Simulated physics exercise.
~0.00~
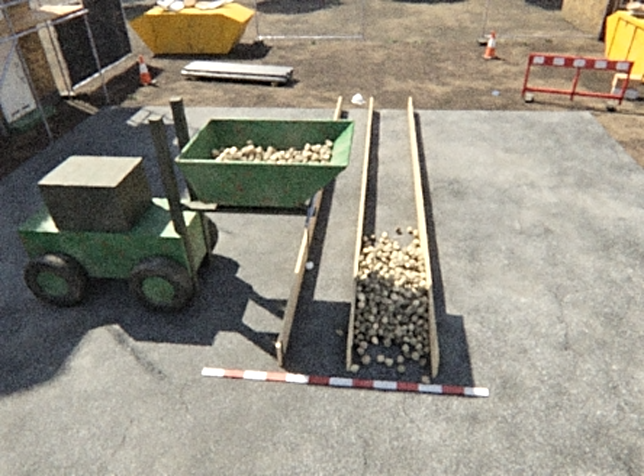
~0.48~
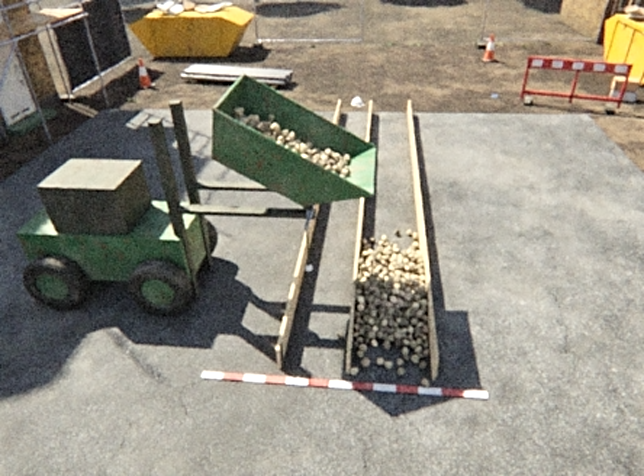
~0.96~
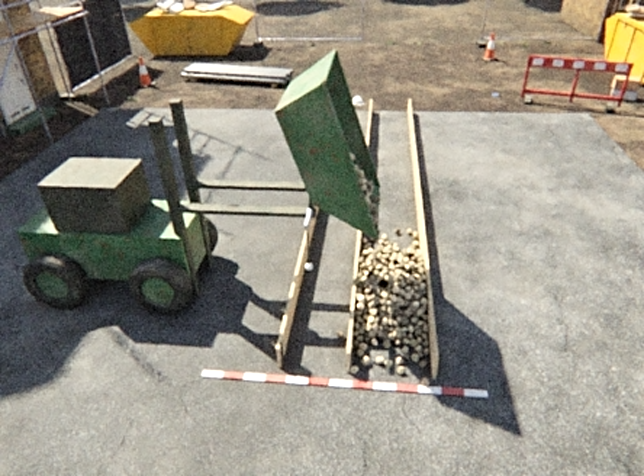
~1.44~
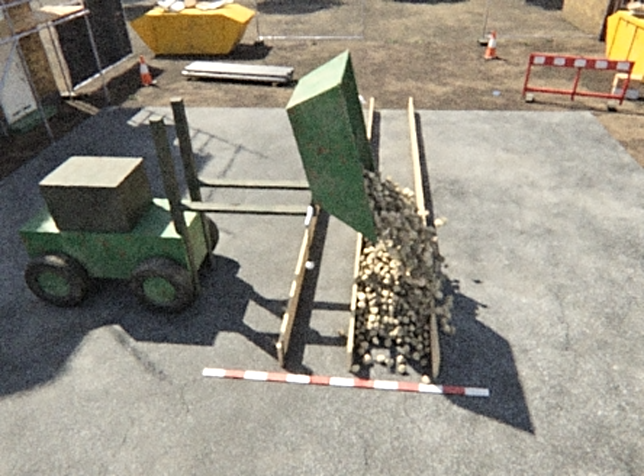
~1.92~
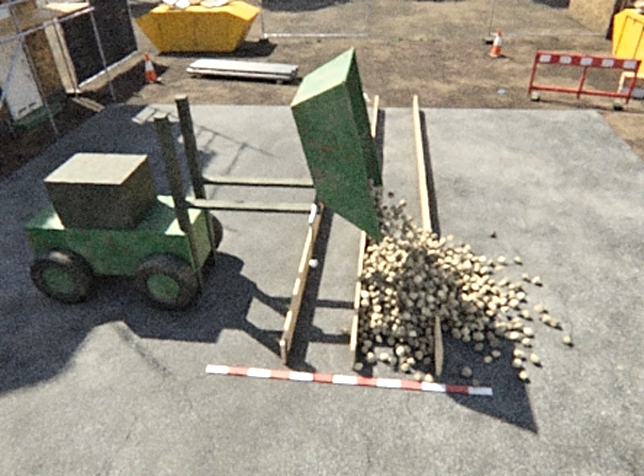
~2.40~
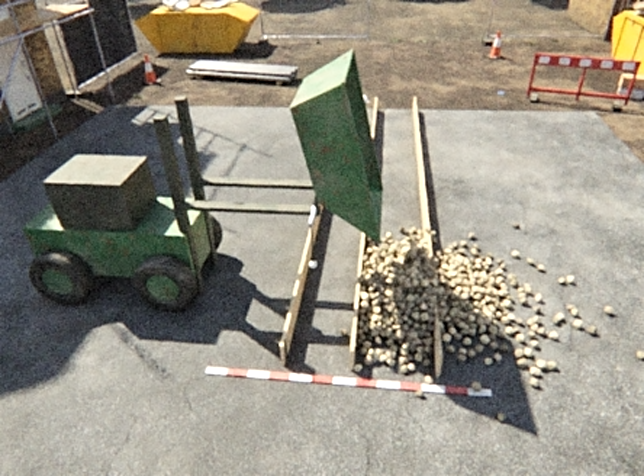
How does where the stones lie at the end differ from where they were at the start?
At the start some stones are in the raised green skip and the rest lie between the two right-hand planks. At the end they are further right and lower overall, heaped between those planks and scattered on the ground beyond the right-hand one.
